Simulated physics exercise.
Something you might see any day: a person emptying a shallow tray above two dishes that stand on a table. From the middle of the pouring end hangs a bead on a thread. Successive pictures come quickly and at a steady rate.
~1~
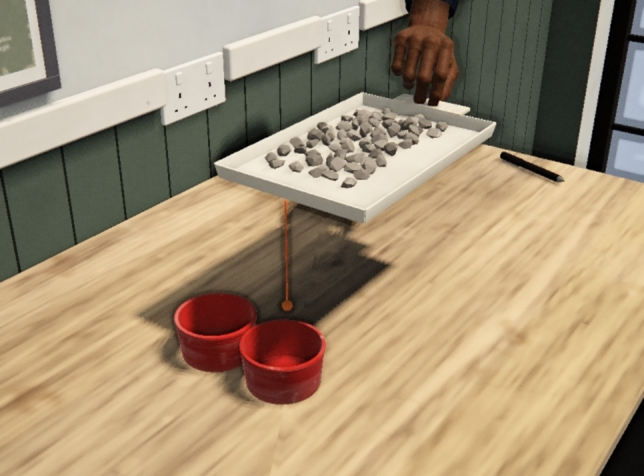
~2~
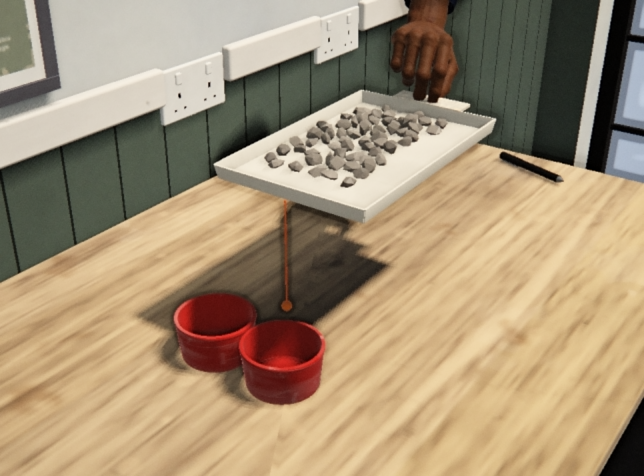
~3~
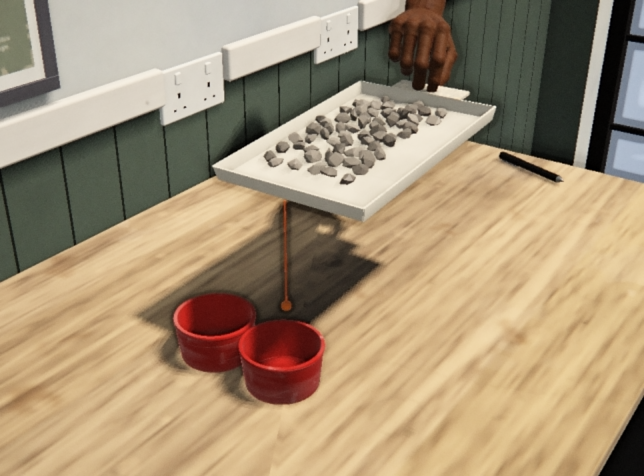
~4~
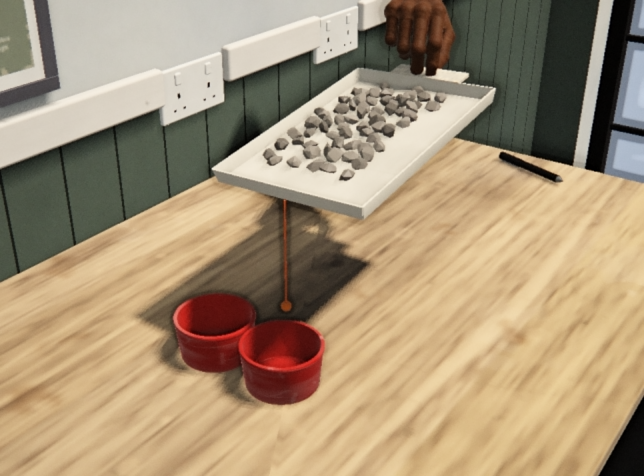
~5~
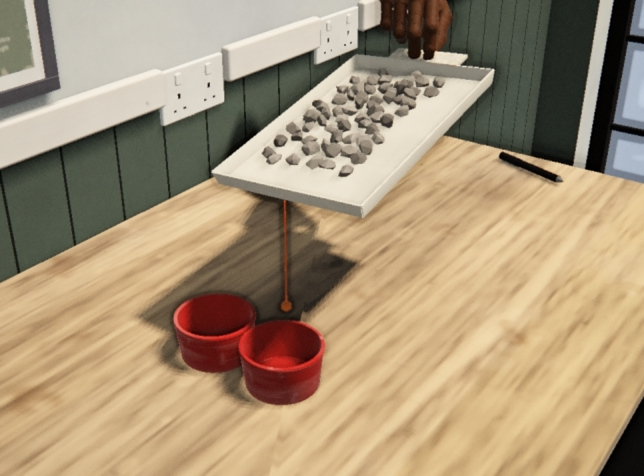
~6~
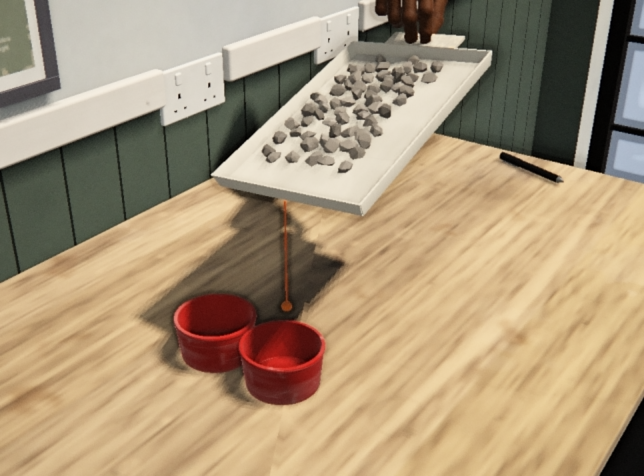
We see a hand holding a shallow white tray of grey gravel above two red dishes on a wooden table, a bead hanging from its near end; the hand steadily raises the far end, tilting the tray toward its left corner.
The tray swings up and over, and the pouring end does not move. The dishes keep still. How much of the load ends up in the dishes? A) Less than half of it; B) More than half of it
B.
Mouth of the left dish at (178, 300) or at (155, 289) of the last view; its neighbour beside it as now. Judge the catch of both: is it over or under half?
Well, a majority share the first time and a majority share the next.
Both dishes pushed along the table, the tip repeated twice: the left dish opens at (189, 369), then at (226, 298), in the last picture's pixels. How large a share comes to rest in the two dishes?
The first gives 0 %, the second 50 %.
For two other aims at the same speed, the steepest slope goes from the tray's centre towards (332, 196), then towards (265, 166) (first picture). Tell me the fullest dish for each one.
Tilt 1: Right-side dish. Tilt 2: Left-side dish.
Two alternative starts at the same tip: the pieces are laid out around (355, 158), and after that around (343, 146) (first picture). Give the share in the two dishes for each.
Around 70 percent the first time and around 80 percent the second time.
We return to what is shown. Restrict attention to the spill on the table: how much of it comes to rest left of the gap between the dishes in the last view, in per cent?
That comes to about 100 per cent of the pieces.
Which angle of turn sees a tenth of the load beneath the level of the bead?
The angle is around 75°.
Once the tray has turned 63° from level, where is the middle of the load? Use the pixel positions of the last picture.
Roughly (249, 162).
Soon after the last picture, tray tipped steeply; nearly all on the tray; a small part in the air.
A little later, tray tipped past a quarter turn; a small part on the tray; a small part in the right dish; about half in the left dish; about a quarter outside both; a small part in the air.
Later still, tray tipped past a quarter turn; a small part in the right dish; about half in the left dish; about a third outside both.
At rest, tray tipped past a quarter turn; a small part in the right dish; about half in the left dish; about a third outside both.
